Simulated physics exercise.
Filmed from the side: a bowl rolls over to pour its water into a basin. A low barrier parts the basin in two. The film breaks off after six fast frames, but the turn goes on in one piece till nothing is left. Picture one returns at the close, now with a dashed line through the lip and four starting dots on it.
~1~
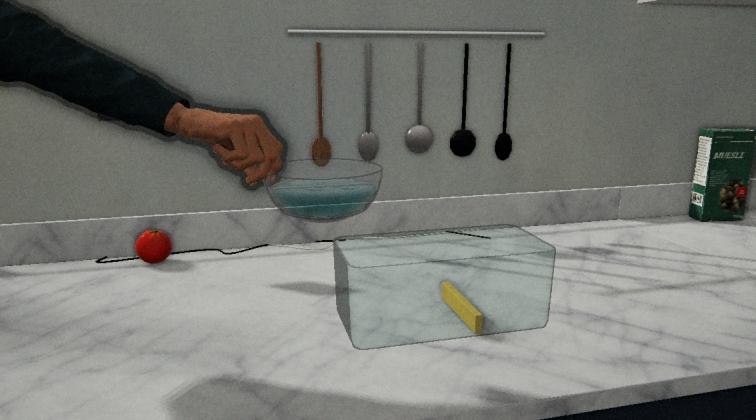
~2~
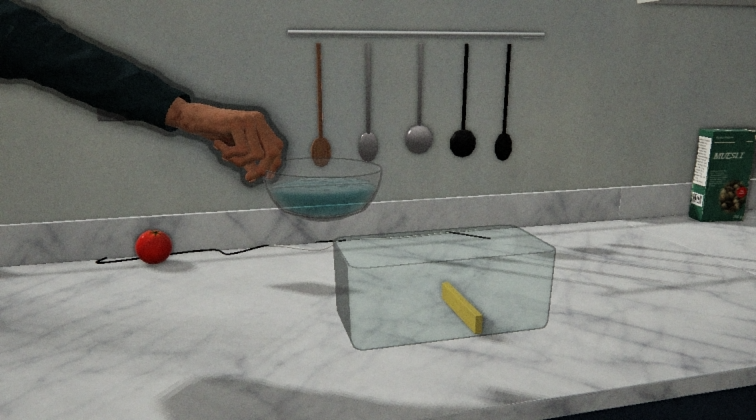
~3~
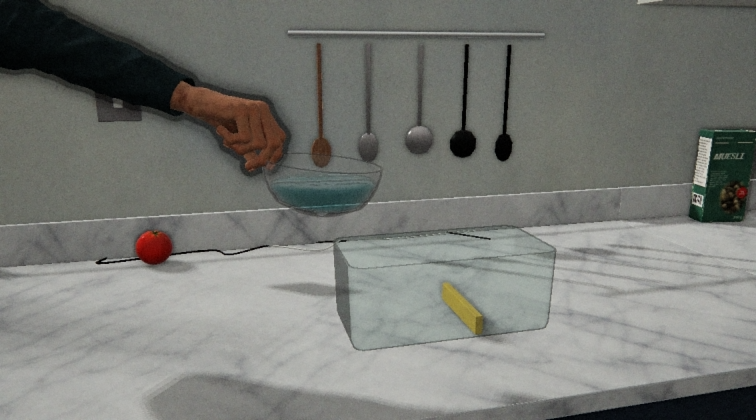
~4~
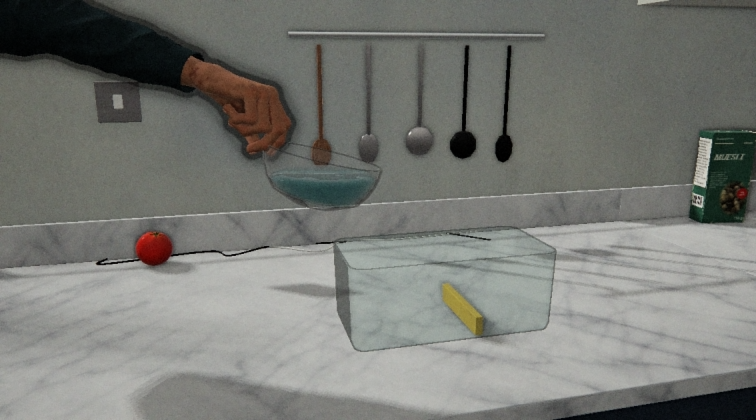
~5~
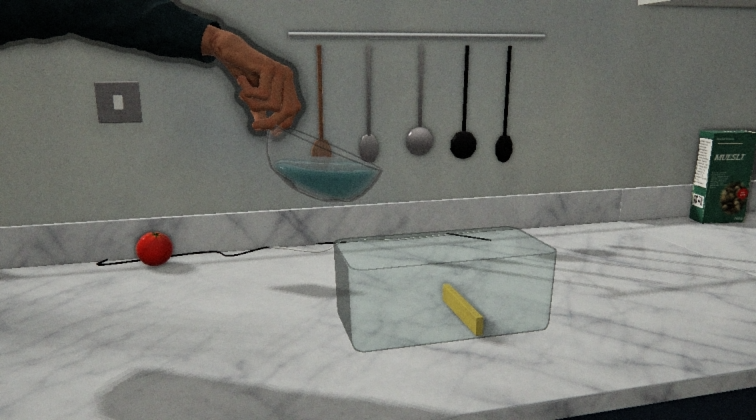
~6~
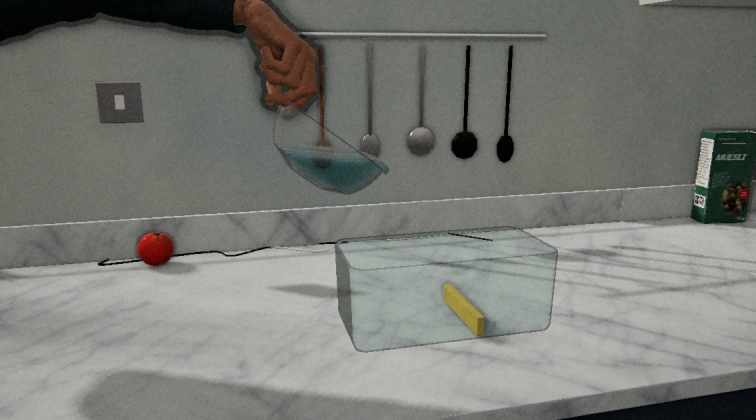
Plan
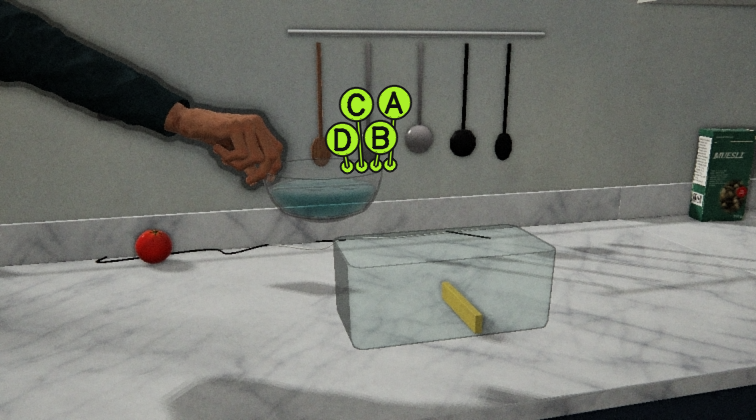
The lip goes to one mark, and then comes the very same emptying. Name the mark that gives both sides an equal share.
A beats the others.
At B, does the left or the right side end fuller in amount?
The left one.
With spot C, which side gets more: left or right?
More ends on the left.
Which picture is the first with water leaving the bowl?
Picture 6.
In lime, A at (389, 164); B at (375, 165); C at (361, 166); D at (347, 166).
For spot A, about 47 % ends left of the wall and 51 % right of it.
For spot B, about 72 % ends left of the wall and 25 % right of it; 3 % is lost outside.
For spot C, about 85 % ends left of the wall and 13 % right of it.
For spot D, about 79 % ends left of the wall and 19 % right of it.
